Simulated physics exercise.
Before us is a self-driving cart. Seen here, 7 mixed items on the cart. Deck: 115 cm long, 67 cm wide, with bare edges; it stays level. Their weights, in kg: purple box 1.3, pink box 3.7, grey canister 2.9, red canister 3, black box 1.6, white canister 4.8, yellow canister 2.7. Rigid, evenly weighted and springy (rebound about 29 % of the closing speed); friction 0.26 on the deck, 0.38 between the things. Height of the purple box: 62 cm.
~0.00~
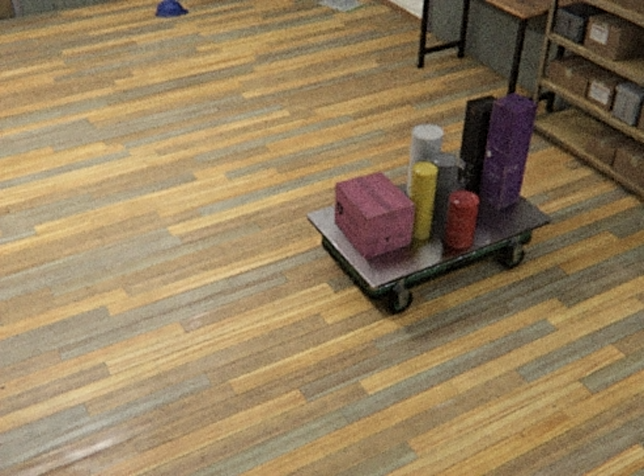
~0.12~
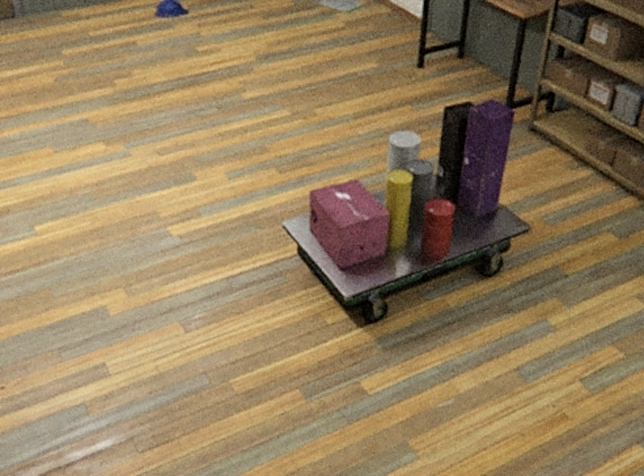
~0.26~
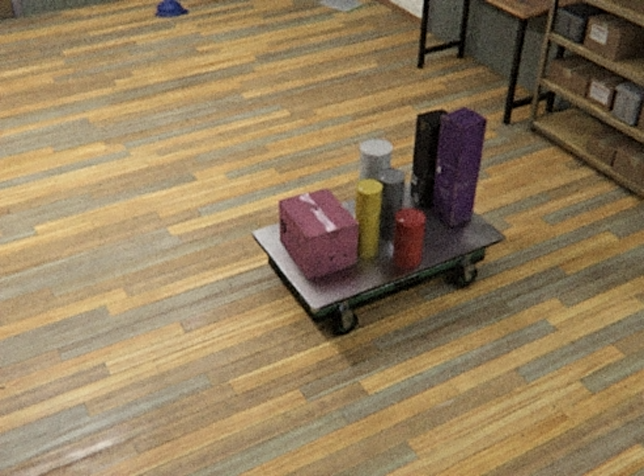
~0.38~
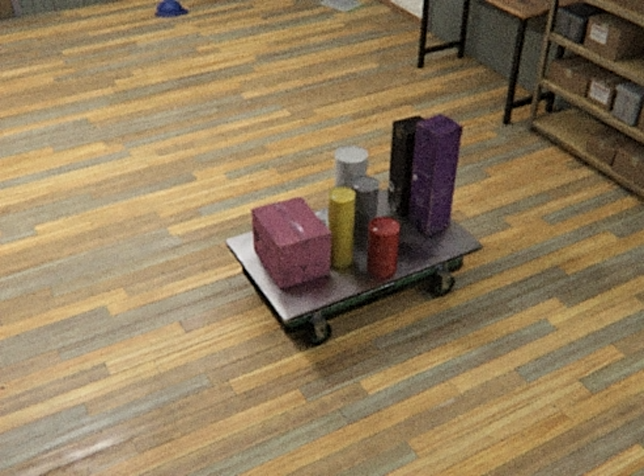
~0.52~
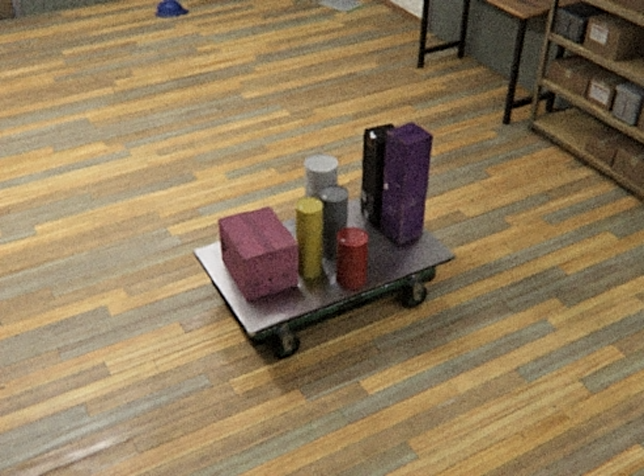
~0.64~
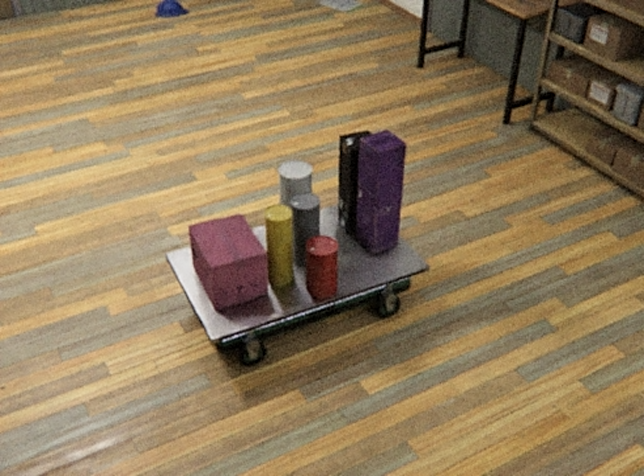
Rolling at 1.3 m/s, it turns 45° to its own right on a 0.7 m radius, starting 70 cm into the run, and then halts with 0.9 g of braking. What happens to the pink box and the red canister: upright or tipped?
The pink box falls over, the red canister falls over.
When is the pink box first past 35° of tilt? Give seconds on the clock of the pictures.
At about 1.3 s.
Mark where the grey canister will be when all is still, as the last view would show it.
At about (98, 208).
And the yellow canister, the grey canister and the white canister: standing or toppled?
The yellow canister falls over; the grey canister stays upright; the white canister stays upright.
After 0.94 s, cart 122 cm along, turned 31°; red canister now off the cart; pink box moved 30 cm near (142, 262); yellow canister moved 18 cm.
After 1.44 s, cart 165 cm along, turned 45°, stopped; pink box and yellow canister now off the cart; grey canister moved 20 cm; white canister moved 19 cm.
After 1.84 s, cart 165 cm along, turned 45°, stopped; black box 30° off upright; grey canister moved 28 cm; white canister moved 27 cm.
In the end (2.5 s), off the cart and tipped over, pink box, red canister and yellow canister; not toppled but over 10 cm from the start, purple box, grey canister, black box and white canister.
